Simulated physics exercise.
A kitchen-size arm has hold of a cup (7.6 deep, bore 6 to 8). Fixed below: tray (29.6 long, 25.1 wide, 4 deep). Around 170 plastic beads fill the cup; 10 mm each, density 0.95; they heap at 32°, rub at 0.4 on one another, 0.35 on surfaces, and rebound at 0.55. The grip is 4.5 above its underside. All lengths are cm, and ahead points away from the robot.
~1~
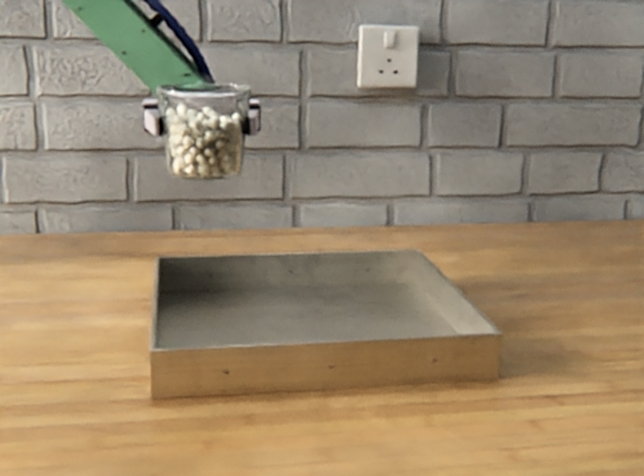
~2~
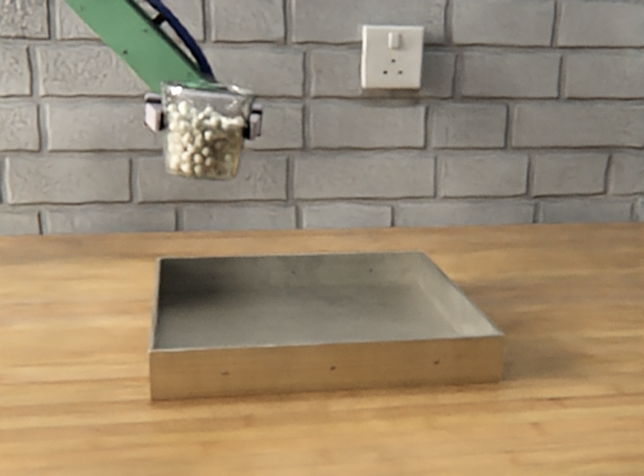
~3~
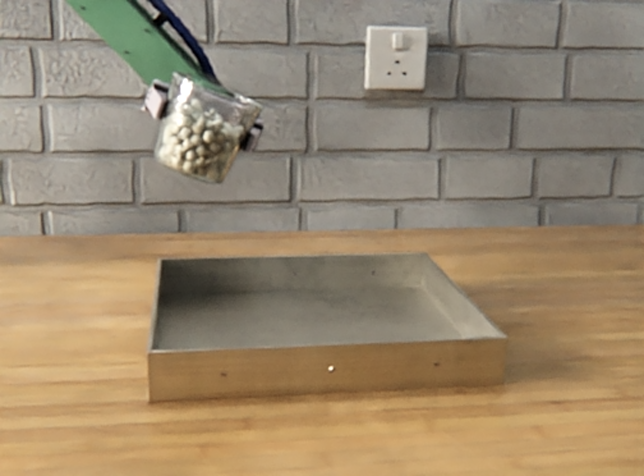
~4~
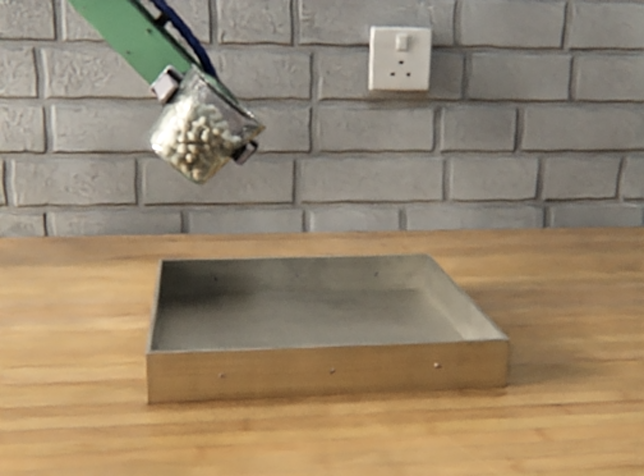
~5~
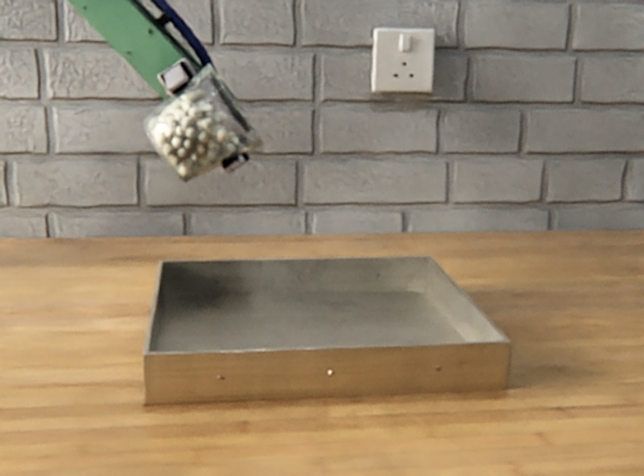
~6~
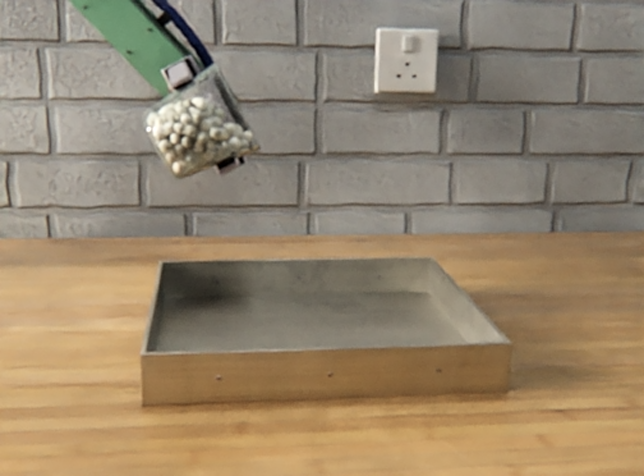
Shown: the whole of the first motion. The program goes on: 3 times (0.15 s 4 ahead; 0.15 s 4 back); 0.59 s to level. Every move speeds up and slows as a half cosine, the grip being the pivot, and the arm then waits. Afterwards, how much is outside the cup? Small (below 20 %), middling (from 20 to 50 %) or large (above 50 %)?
A middling share, from 20 to 50 %, ends outside the cup.
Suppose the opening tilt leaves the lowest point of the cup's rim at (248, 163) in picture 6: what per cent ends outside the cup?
About 90 per cent.
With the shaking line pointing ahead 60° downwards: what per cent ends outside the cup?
About 0 per cent.
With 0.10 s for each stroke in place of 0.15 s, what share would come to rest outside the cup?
In that case some 60 per cent.
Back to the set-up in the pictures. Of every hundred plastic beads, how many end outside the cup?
Roughly 30 per cent.
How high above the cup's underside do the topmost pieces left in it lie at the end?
Some 6.5 cm.
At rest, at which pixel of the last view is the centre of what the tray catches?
At about (291, 326).
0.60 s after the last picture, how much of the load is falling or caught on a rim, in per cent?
About 11 per cent.
Then, 0.60 s on, tilted 62° forward, highest piece 21 above the table; 134 in the cup, 18 in the tray, 18 in flight or on a rim.
Then, 1.19 s on, tilted 31° forward, highest piece 22 above the table; 117 in the cup, 53 in the tray.
Then, 1.69 s on, level, highest piece 23 above the table; 117 in the cup, 53 in the tray.
Then, 2.74 s on, level, highest piece 23 above the table; 117 in the cup, 53 in the tray.
In the end, 117 in the cup, 53 in the tray. That is 31 % outside the cup.
